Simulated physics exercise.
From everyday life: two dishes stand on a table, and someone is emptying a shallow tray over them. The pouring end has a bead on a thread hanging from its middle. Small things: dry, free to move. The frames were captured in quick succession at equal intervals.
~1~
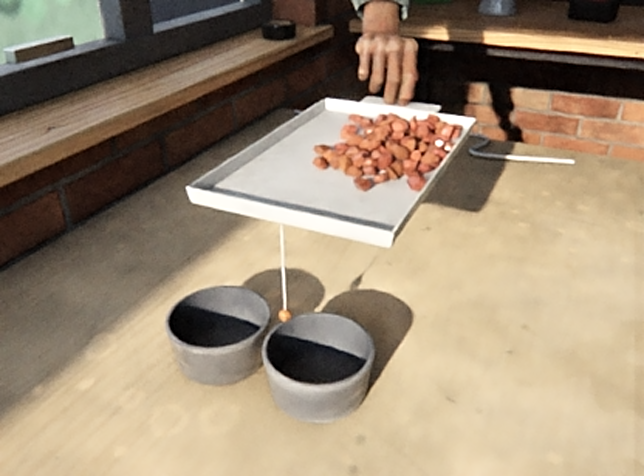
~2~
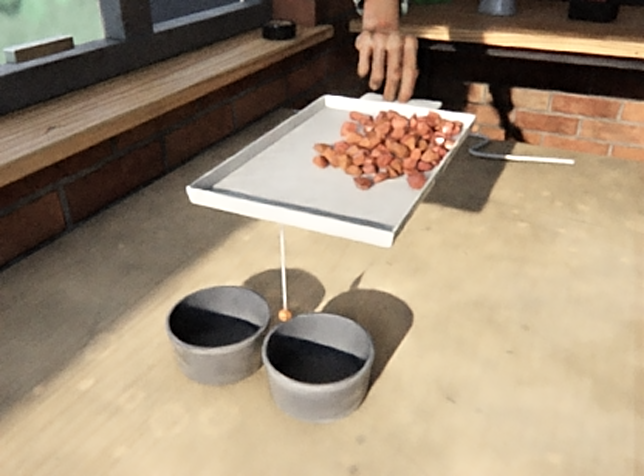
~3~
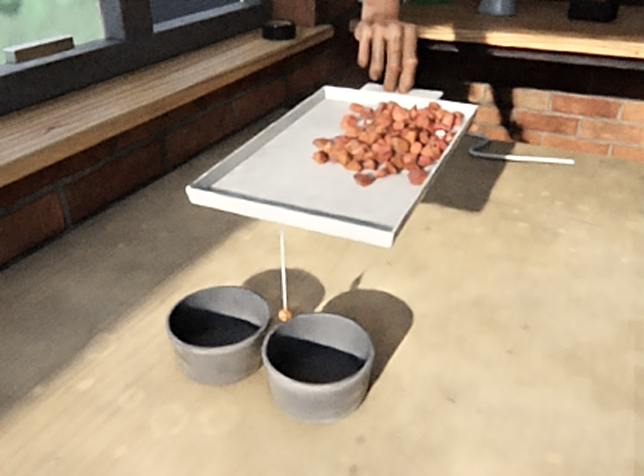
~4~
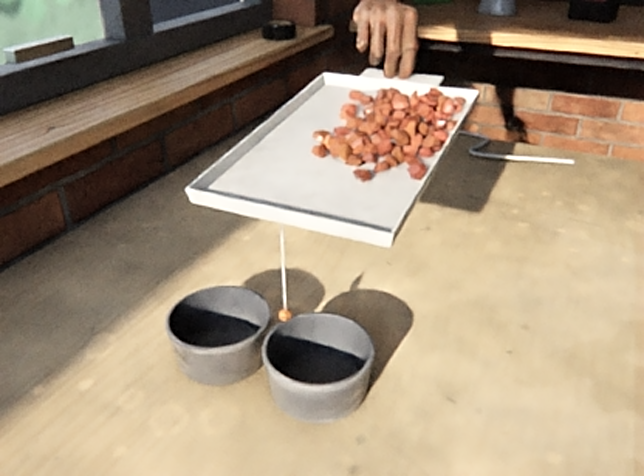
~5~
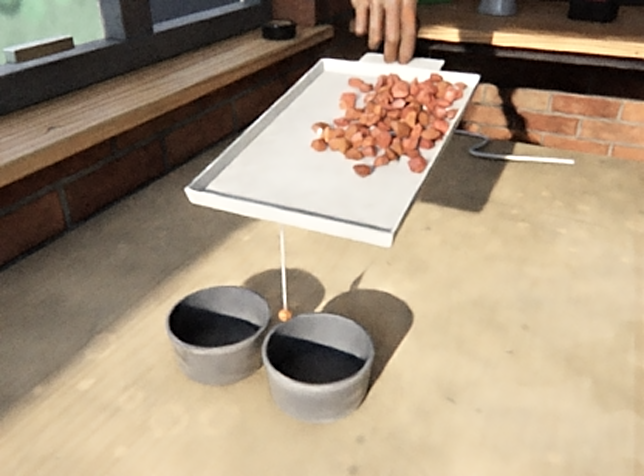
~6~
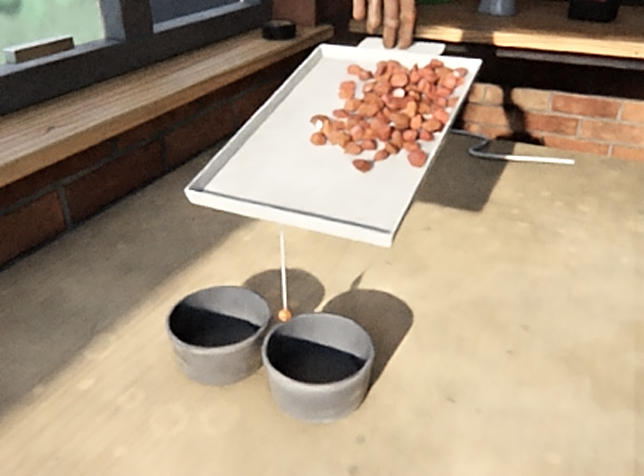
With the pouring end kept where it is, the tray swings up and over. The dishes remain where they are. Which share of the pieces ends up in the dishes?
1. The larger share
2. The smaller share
(2) The smaller share.
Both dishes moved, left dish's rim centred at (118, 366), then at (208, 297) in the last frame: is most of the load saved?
First below a half, then less than half.
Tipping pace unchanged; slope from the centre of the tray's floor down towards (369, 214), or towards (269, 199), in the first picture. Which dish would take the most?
In the first case it's the one on the right, in the second the one on the left.
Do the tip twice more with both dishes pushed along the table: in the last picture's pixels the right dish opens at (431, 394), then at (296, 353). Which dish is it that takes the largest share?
Result, try one: The left of the two; try two: The right of the two.
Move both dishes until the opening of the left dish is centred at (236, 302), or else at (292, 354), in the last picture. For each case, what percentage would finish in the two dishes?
First 0 per cent, second 40 per cent.
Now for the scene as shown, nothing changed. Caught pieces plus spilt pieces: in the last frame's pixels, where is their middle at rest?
I'd say the middle ends up at about (255, 440).
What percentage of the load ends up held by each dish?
Final split: Left dish some 10 per cent, right dish some 20 per cent.
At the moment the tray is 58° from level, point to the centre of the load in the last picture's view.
The middle of the load sits near (305, 213).
Just after the last frame, tray tipped steeply; roughly two thirds on the tray; just a few in the right dish; just a few outside both; roughly a quarter in the air.
A moment on, tray tipped right over; roughly a third on the tray; about a tenth in the right dish; about a tenth in the left dish; roughly half outside both; just a few in the air.
Further on, tray tipped past a quarter turn; roughly a quarter in the right dish; about a tenth in the left dish; roughly two thirds outside both.
When it is over, tray tipped past a quarter turn; roughly a quarter in the right dish; about a tenth in the left dish; roughly two thirds outside both.
